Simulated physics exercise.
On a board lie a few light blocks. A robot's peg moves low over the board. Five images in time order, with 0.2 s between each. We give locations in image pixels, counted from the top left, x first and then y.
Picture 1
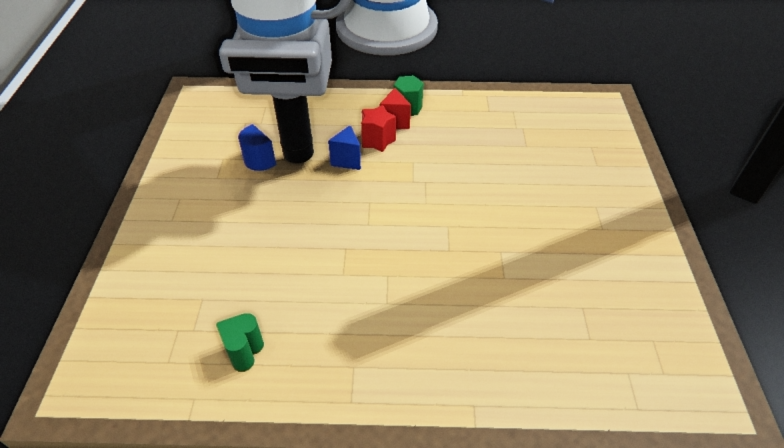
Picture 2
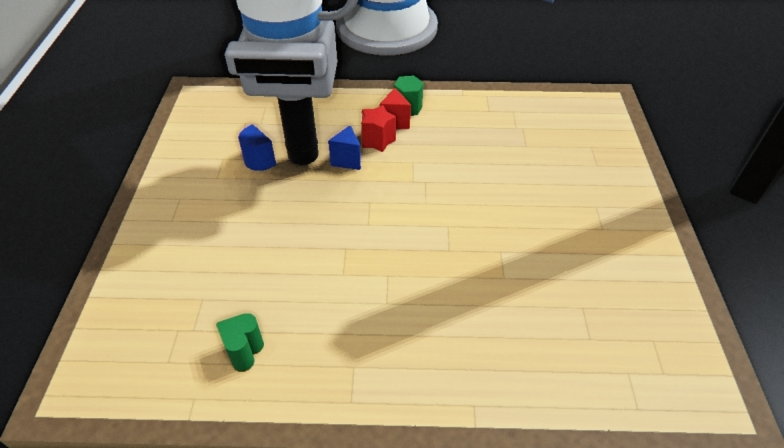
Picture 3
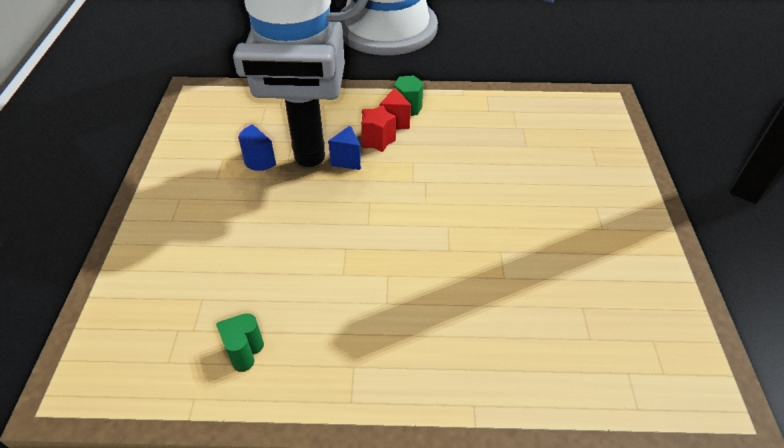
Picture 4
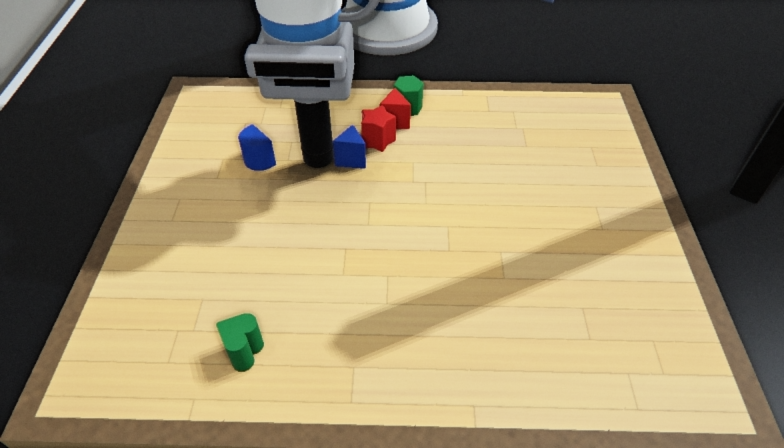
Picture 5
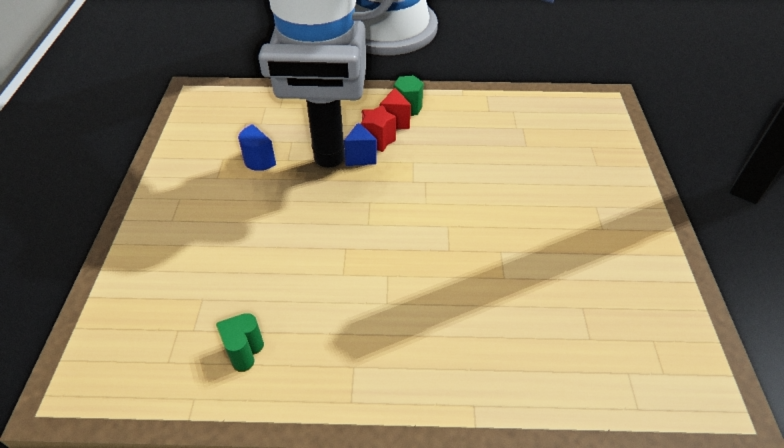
A robot's black peg slides a short way right, low over a pale wooden board seen from above at an angle by a still camera. Left of the peg sits a blue block, with a blue triangular block, two red blocks and a green one to its right, and a green block near the lower left. The peg meets the blue triangular block and pushes it slightly right, toward the red star-shaped block, while the others stay still.
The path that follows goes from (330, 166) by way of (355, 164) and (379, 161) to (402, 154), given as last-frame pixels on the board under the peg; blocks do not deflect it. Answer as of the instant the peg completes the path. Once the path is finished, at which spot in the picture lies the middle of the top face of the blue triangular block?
It should be at (424, 121) by then.
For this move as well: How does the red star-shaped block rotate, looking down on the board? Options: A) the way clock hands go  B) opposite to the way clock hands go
Option B.
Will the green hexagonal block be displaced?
It seems not.
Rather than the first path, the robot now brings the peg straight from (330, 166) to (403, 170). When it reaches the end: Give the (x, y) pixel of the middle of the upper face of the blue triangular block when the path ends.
I predict (403, 127).
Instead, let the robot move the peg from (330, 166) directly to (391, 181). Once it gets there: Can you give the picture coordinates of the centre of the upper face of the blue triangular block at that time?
Around (383, 135).
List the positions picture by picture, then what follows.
Lower end of the peg at (299, 154), tops of blocks, blue triangular block at (346, 136), red star-shaped block at (377, 115), red triangular block at (395, 98), green hexagonal block at (409, 83), in the first frame.
Peg at (303, 156), blocks as before, in the second frame.
Peg at (310, 158), blocks as before, in the third frame.
Peg at (319, 159), blue triangular block at (350, 136), in the fourth frame.
Peg at (329, 158), blue triangular block at (360, 133), red star-shaped block at (377, 115), red triangular block at (395, 98), green hexagonal block at (409, 83), in the fifth frame.
What follows on the original path. Halfway along, peg at (368, 155); blue triangular block at (390, 129), turned 65° anticlockwise; red star-shaped block at (381, 113), turned 30° anticlockwise.
At the end, peg at (402, 147); blue triangular block at (424, 121), turned 65° anticlockwise; red star-shaped block at (382, 112), turned 35° anticlockwise; red triangular block not moved; green hexagonal block not moved.
